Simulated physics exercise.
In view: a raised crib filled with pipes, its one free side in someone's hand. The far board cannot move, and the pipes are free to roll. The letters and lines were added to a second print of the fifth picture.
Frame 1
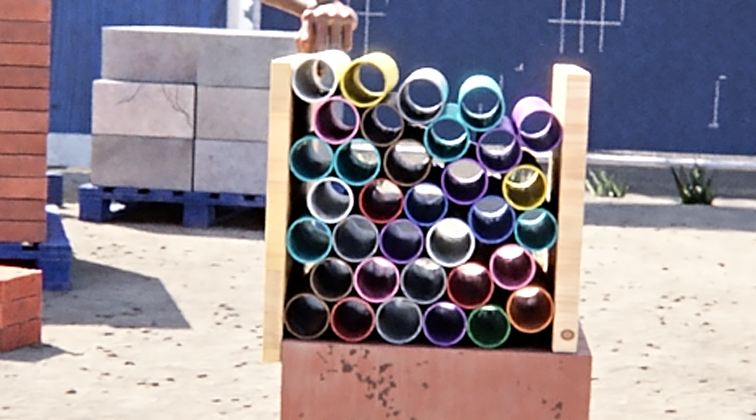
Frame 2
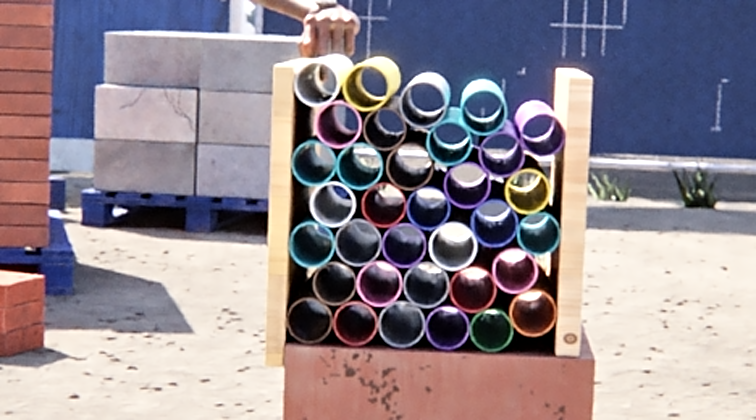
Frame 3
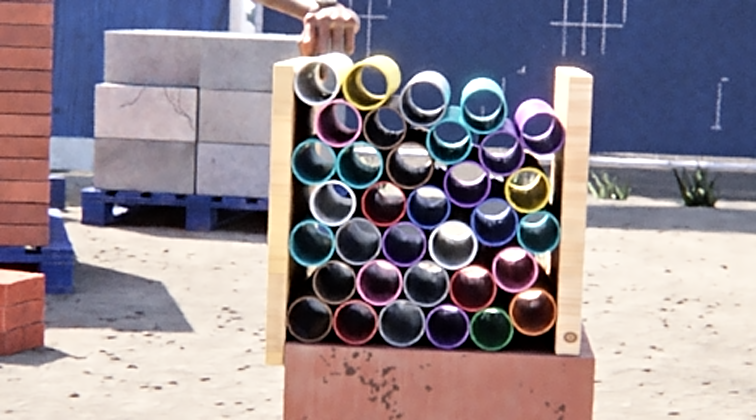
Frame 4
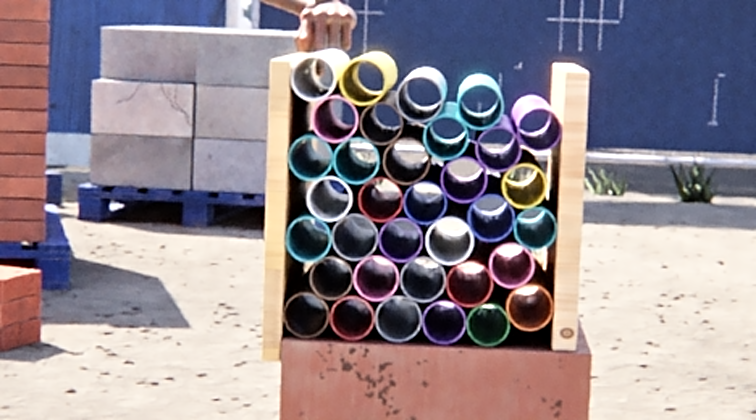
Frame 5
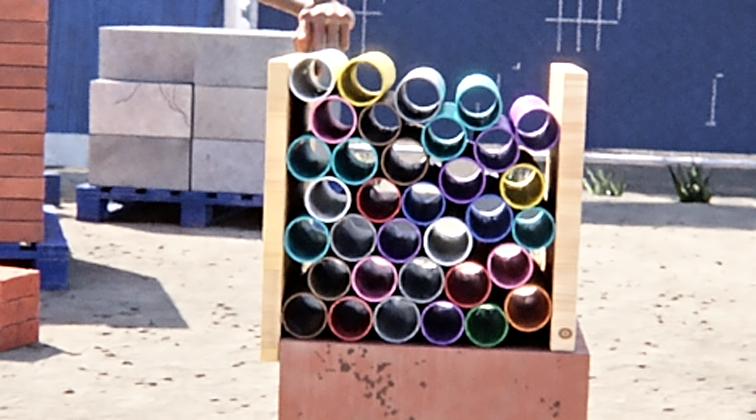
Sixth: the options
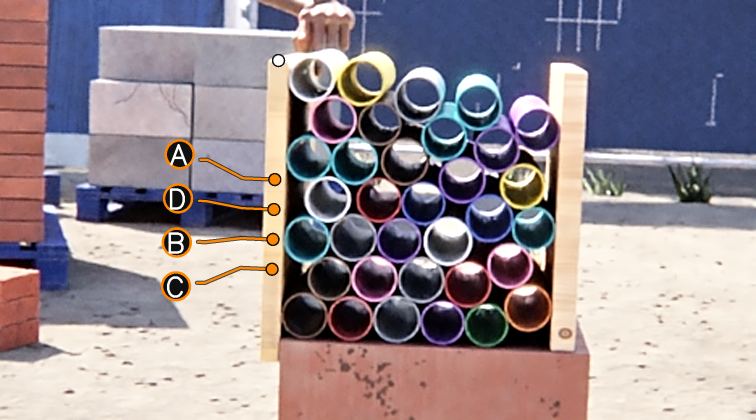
The video shows colourful pipes stacked between two upright wooden boards on a rusty raised block, with a hand at the top of the left board. The pipes stay in place while the whole view shifts very slightly.
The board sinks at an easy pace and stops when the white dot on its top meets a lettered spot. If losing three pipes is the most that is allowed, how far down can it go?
Stop at A.
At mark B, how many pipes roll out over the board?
At B the number is four.
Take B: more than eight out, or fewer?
Fewer than eight.
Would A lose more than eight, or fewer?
Fewer than eight.
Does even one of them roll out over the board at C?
At C: Yes.
On the copy, A at (274, 180); B at (273, 239); C at (272, 269); D at (273, 210); the white dot at (278, 61).
On A. First, top of the board (287, 118).
Then, top of the board (286, 179).
Finally, top of the board (286, 179), one out over the board.
By contrast, B four out over the board; C four out over the board; D four out over the board.
